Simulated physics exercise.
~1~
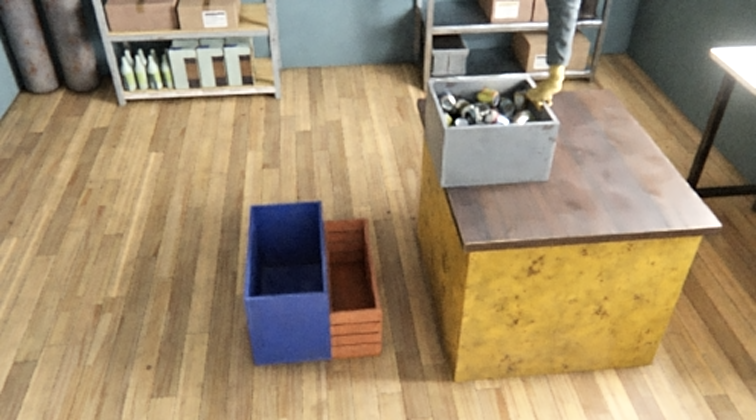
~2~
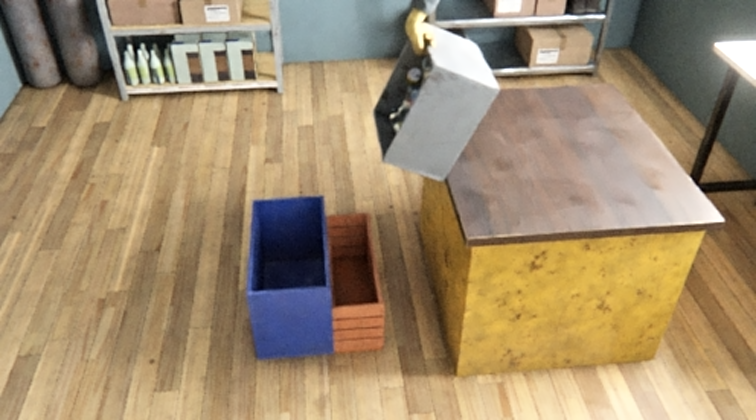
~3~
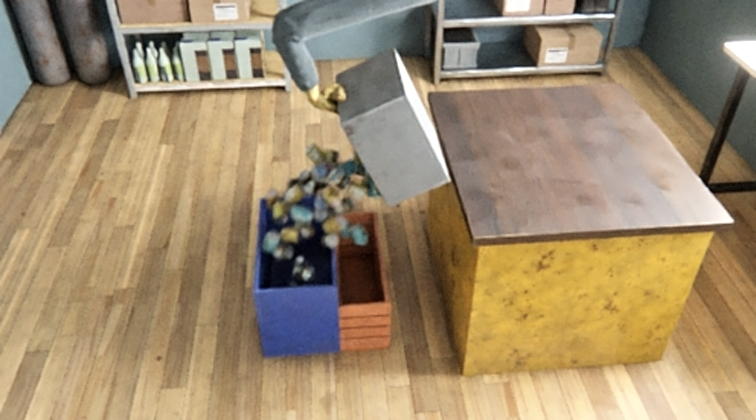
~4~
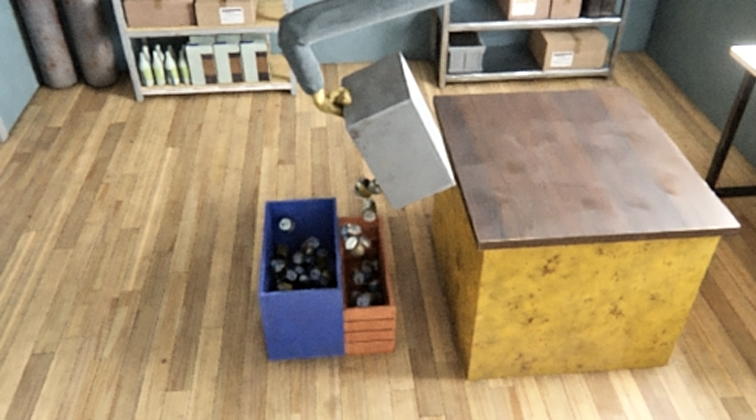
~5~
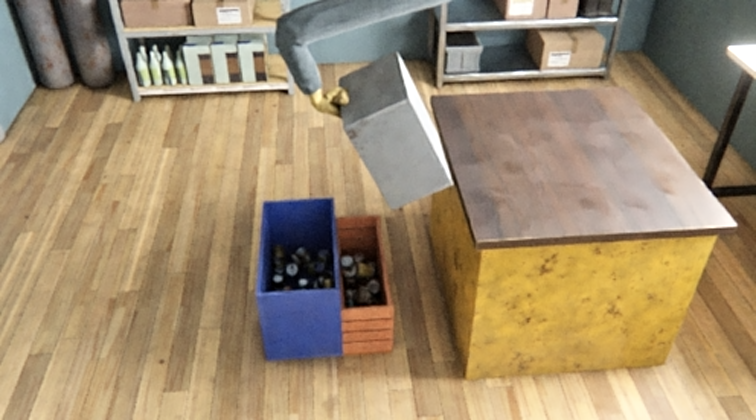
In this clip, a gloved arm lifts a grey tote of mini cans off the bench, swings it left and tips it over, spilling the cans into a blue bin and an orange tote below, with more ending up in the blue bin.
